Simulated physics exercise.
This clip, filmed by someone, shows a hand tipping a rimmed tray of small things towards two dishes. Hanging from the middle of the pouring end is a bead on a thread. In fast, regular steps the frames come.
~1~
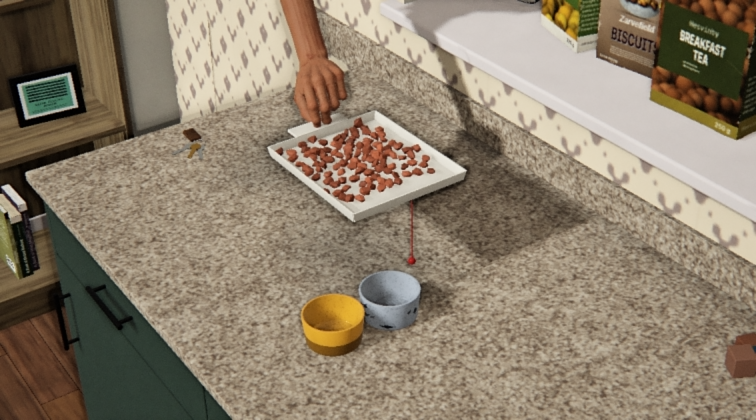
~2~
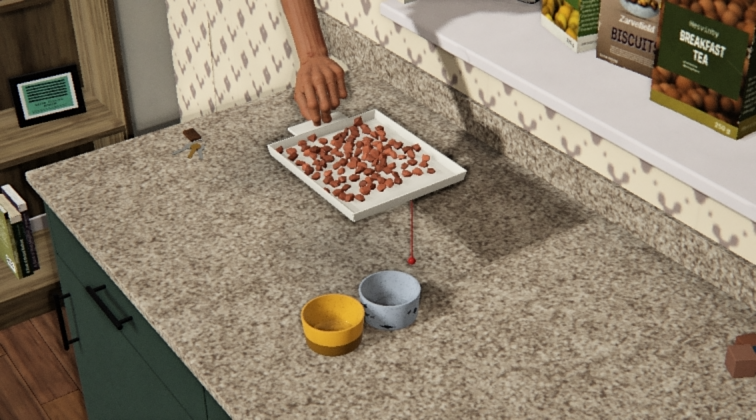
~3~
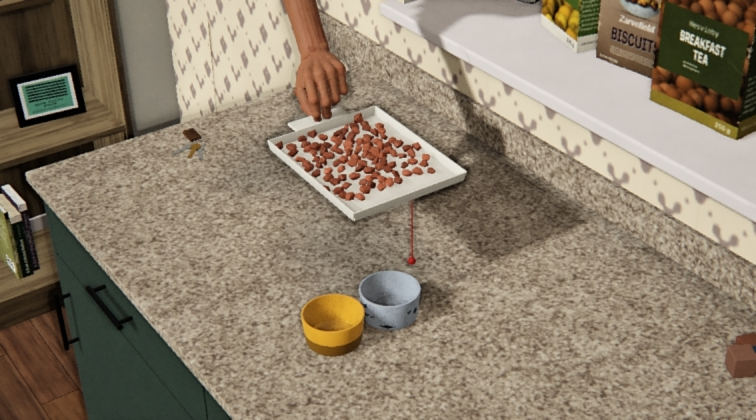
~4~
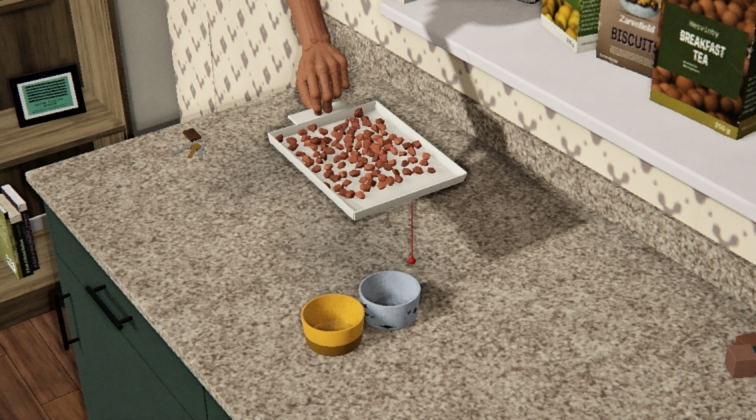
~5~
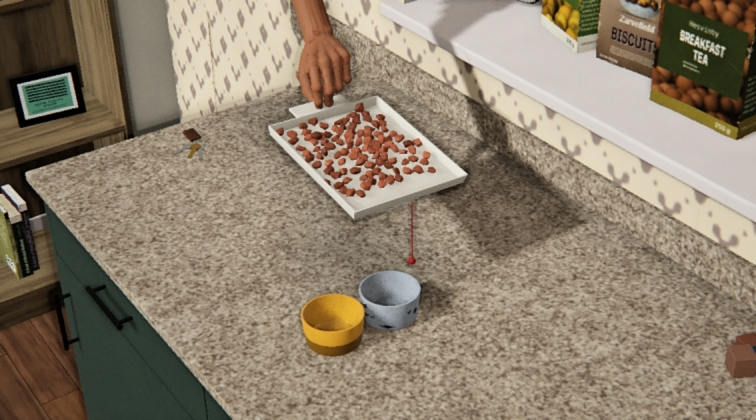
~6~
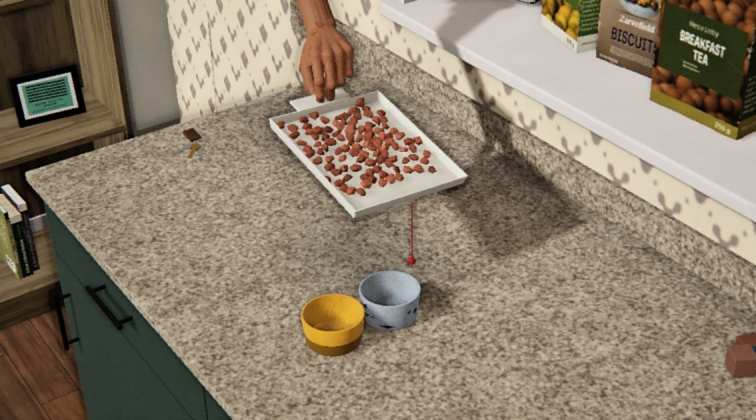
A hand slowly tilting a white tray of small reddish-brown pieces above a speckled counter with yellow and pale blue bowls.
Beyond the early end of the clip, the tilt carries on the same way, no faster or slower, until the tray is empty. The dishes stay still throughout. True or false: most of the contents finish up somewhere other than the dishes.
True.
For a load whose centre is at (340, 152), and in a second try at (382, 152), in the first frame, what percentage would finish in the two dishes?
Estimates in order: 0 percent, 0 percent.
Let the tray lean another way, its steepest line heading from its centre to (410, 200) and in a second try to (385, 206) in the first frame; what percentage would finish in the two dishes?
Roughly 20 per cent, and 70 per cent.
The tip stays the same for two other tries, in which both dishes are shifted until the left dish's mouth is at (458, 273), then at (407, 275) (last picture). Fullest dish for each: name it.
The left of the pair the first time, the right of the pair the second.
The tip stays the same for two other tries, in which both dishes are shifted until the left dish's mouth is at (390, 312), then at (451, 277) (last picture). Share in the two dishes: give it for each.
In order: 40 percent and 70 percent.
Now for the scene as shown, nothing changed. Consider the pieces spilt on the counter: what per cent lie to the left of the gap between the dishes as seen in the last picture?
Estimate: About 0 in every hundred.
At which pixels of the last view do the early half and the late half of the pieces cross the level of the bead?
At (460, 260) for the first part, then at (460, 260) for the others.
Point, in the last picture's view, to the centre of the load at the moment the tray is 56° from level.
Somewhere near pixel (426, 168).
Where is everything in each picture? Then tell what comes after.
The first picture shows corners of the pouring end (354, 213) and (463, 170), level; middle of the load (355, 161), bits of crushed brick; left dish (350, 339); right dish (407, 314); bead on its thread (412, 261).
The second picture shows corners of the pouring end (354, 212) and (463, 171), level; middle of the load (355, 160).
The third picture shows corners of the pouring end (354, 212) and (464, 171), tipped barely, lowest at the right corner; middle of the load (355, 158).
The fourth picture shows corners of the pouring end (355, 211) and (464, 172), tipped a little, lowest at the right corner; middle of the load (356, 154).
The fifth picture shows corners of the pouring end (355, 210) and (464, 174), tipped a little, lowest at the right corner; middle of the load (356, 151).
The sixth picture shows corners of the pouring end (356, 209) and (465, 175), tipped a little, lowest at the right corner; middle of the load (357, 147); left dish (350, 339); right dish (407, 314).
Just after the last frame, tray tipped steeply; almost all on the tray; just a few outside both; just a few in the air.
A moment on, tray tipped right over; roughly a quarter on the tray; roughly half outside both; roughly a quarter in the air.
Further on, tray tipped past a quarter turn; every one outside both.
When it is over, tray tipped past a quarter turn; not one in the left dish; not one in the right dish; every one outside both.
